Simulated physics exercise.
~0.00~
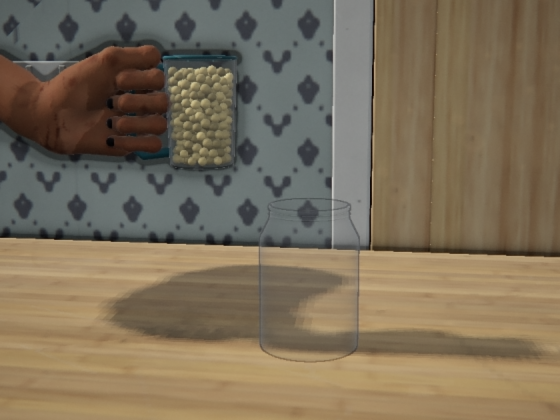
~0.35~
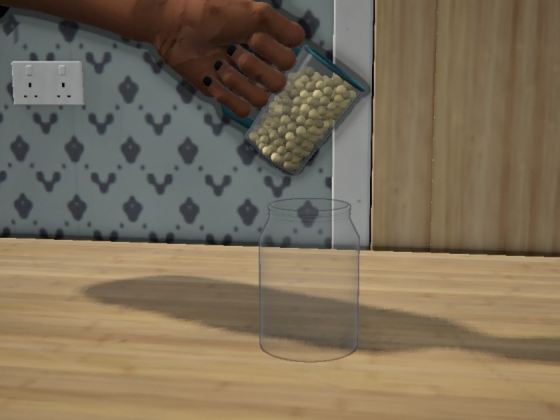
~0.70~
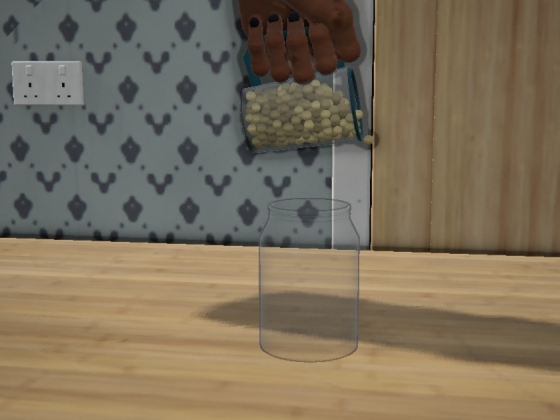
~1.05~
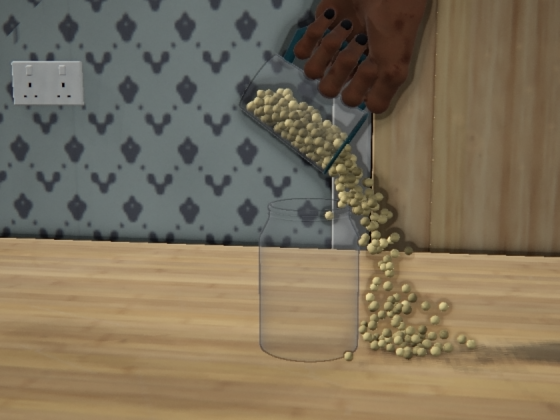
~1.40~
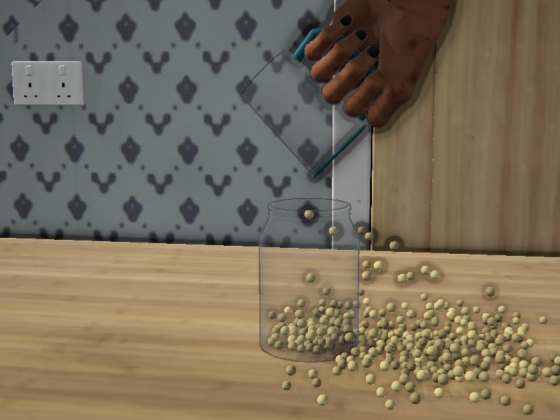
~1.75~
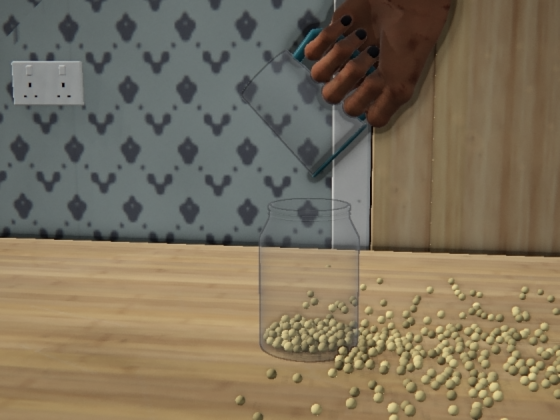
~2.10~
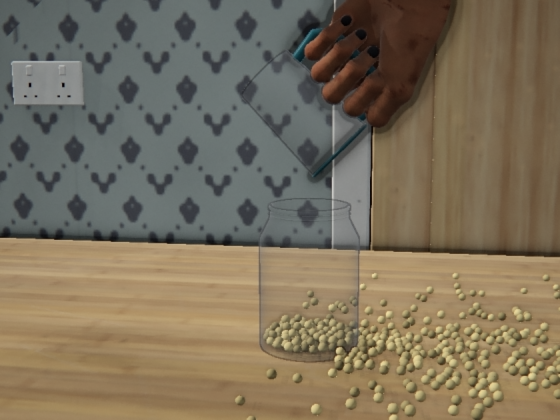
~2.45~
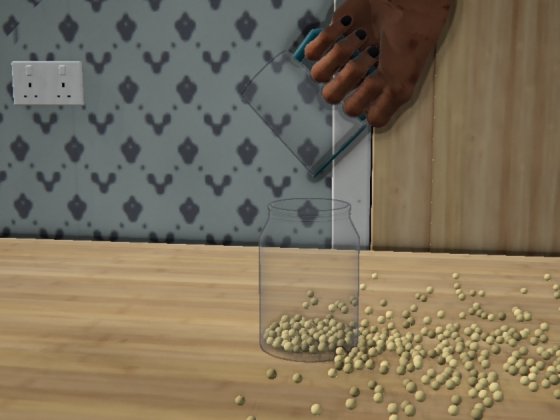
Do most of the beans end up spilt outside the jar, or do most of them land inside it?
Most of the beans end up scattered on the counter outside the jar. Only a smaller part settles in the bottom of the jar, and the cup is left practically empty.
